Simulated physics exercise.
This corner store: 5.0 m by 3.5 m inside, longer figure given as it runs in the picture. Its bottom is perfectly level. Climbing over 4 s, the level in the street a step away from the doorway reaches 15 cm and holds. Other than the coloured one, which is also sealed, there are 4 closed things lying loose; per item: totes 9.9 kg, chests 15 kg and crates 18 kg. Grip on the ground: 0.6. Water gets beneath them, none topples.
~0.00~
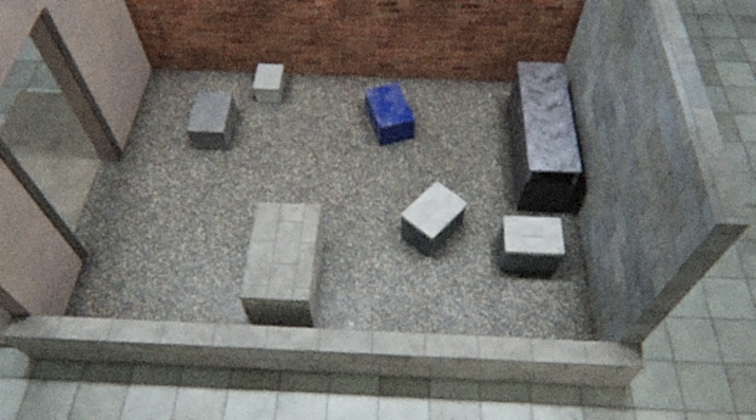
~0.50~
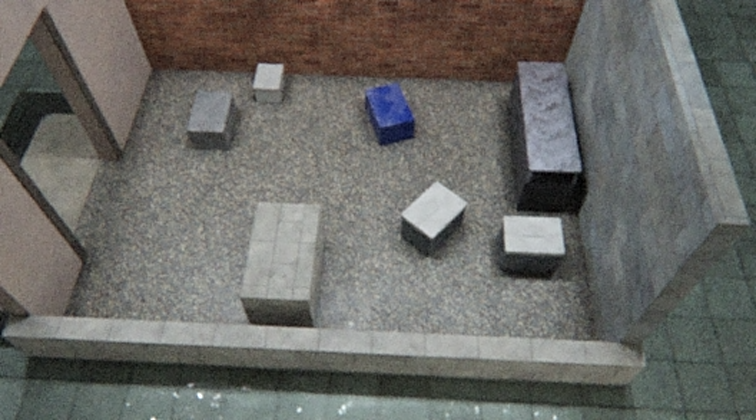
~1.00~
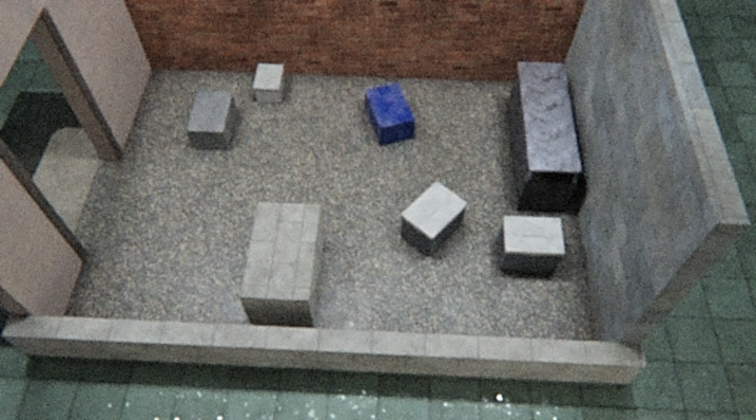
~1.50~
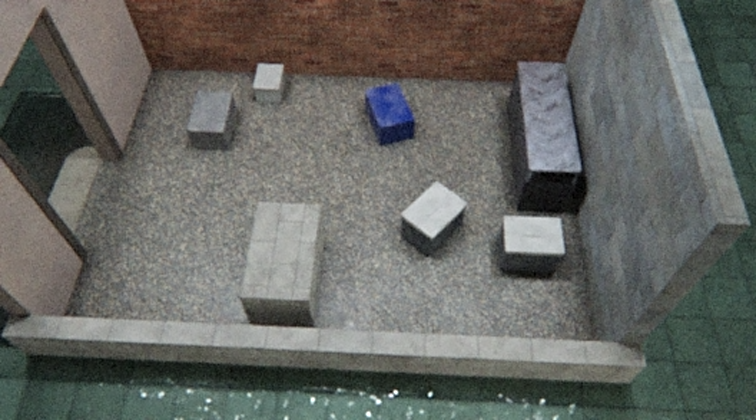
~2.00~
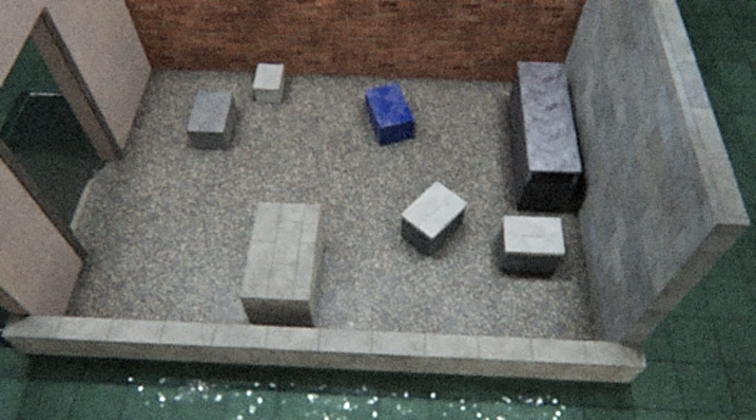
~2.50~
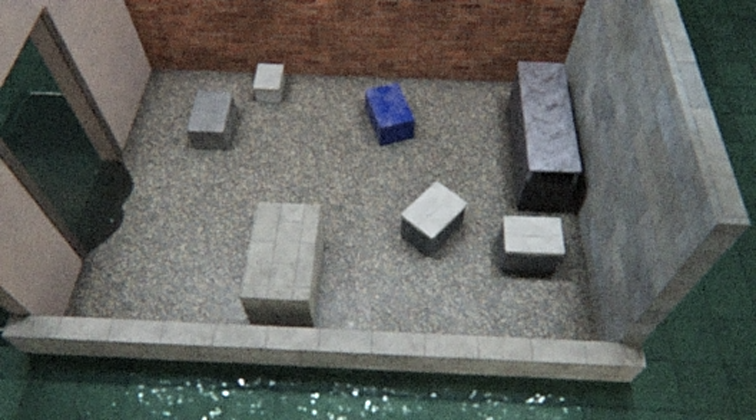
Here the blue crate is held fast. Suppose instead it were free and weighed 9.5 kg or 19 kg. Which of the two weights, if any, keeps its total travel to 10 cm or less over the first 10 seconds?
Passing pick: Only the heavier.
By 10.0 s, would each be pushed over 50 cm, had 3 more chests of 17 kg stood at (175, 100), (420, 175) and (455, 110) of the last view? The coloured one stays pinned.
Listed in turn, they go beneath the bar, beneath the bar, beneath the bar.
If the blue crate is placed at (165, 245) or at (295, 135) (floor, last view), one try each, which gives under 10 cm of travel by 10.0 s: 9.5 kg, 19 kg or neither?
In turn: Neither is enough; it takes the larger.
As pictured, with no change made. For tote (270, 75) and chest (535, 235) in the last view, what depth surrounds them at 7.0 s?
Close to 0 and 0 centimetres.
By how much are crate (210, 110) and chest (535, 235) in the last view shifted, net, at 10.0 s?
Respectively 0 and 0 centimetres.
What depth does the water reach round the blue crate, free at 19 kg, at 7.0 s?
2 cm, roughly.
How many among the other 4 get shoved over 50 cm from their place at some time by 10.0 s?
Tally: 0.
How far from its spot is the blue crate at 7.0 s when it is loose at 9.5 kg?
Close to 0 centimetres.
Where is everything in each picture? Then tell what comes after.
The blue crate at (389, 105) rests on the ground; water covers 0.0 m2; 0 of 5 have shifted, in the first frame.
The blue crate at (389, 105) rests on the ground; water covers 0.0 m2; 0 of 5 have shifted, in the second frame.
The blue crate at (389, 105), on the bottom; water covers 0.0 m2; 0 of 5 have shifted, in the third frame.
The blue crate at (389, 105), on the bottom; 0.0 m2 under water; 0 of 5 have shifted, in the fourth frame.
The blue crate at (389, 105), on the bottom; water covers 0.0 m2; 0 of 5 have shifted, in the fifth frame.
The blue crate at (389, 105) rests on the ground; water covers 0.2 m2; 0 of 5 have shifted, in the sixth frame.
After 3.5 s the blue crate would be 0 cm from its start with 9.5 kg and 0 cm from its start with 19 kg; 0 cm of water round it then.
After 4.5 s the blue crate would be 0 cm from its start with 9.5 kg and 0 cm from its start with 19 kg; 0 cm of water round it then.
After 7.0 s the blue crate would be 0 cm from its start with 9.5 kg and 0 cm from its start with 19 kg; 2 cm of water round it then.
After 10.0 s the blue crate would be 19 cm from its start with 9.5 kg and 0 cm from its start with 19 kg; 6 cm of water round it then.
